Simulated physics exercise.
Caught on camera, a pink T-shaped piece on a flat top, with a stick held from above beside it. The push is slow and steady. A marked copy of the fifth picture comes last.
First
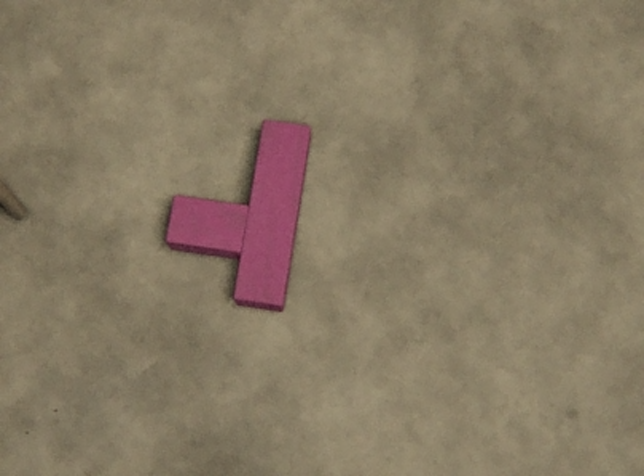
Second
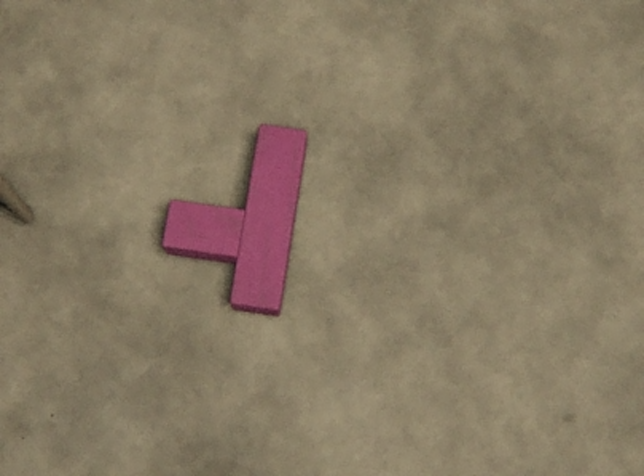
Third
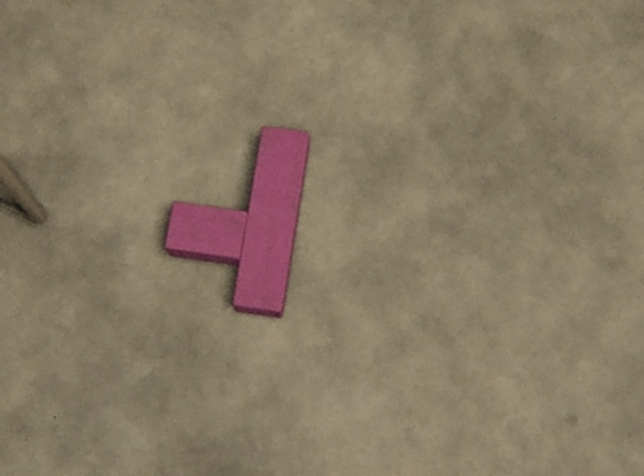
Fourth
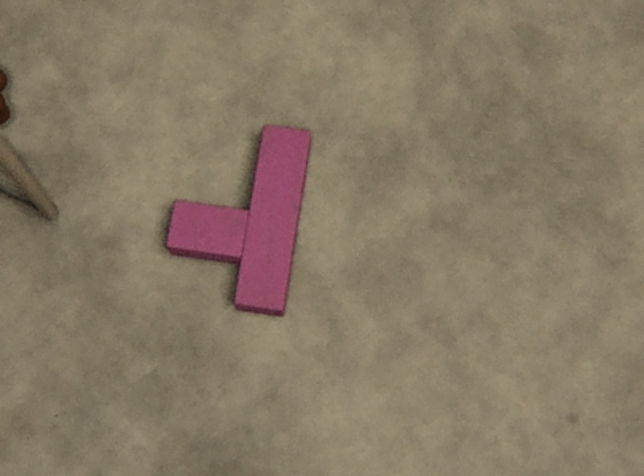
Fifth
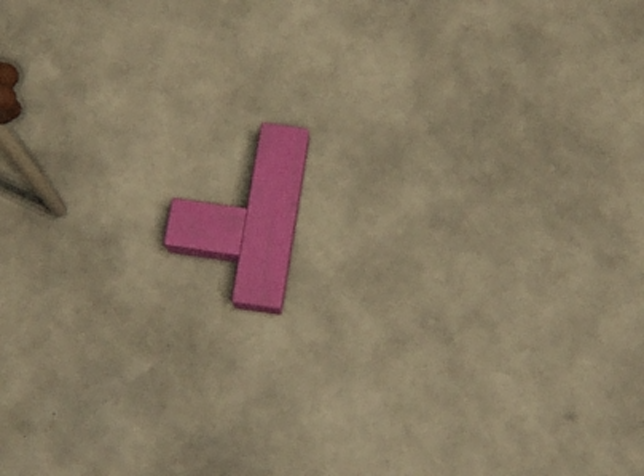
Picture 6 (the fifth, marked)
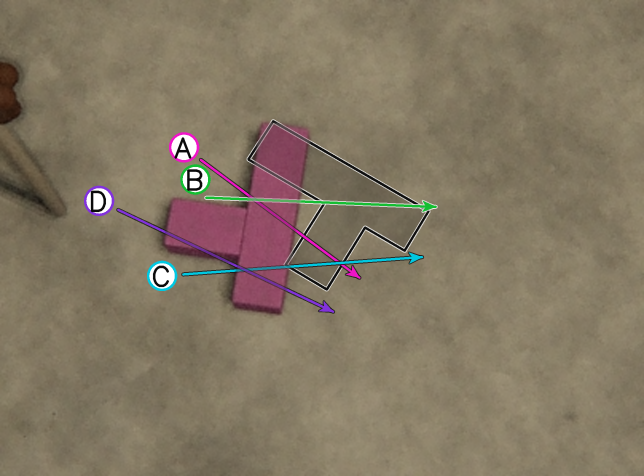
A stick easing in from the left edge toward a pink T-shaped piece that stays in place on a mottled surface.
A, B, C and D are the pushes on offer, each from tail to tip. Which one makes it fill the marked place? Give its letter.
Arrow C does it.
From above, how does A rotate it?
On that stroke, clockwise.
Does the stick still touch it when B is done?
No.
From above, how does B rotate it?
It turns clockwise.
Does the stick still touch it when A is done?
Yes.
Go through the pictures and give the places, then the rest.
Pink T-shaped piece (273, 211), in the first frame.
Pink T-shaped piece (269, 215), in the second frame.
Pink T-shaped piece (272, 217), in the third frame.
Pink T-shaped piece (273, 216), in the fourth frame.
Pink T-shaped piece (271, 213), in the fifth frame.
On the marked copy, A from (201, 160) to (360, 278); B from (206, 198) to (436, 207); C from (183, 274) to (422, 257); D from (118, 210) to (333, 312).
With C. Early on, foot of the stick (268, 269), piece (293, 204).
Further on, foot of the stick (355, 262), piece (330, 185).
At the end, foot of the stick (422, 258), piece (339, 175); it fills the outline.
As for the rest, A leaves the piece out of the outline, at (347, 304); B leaves the piece out of the outline, at (332, 257); D leaves the piece out of the outline, at (357, 188).
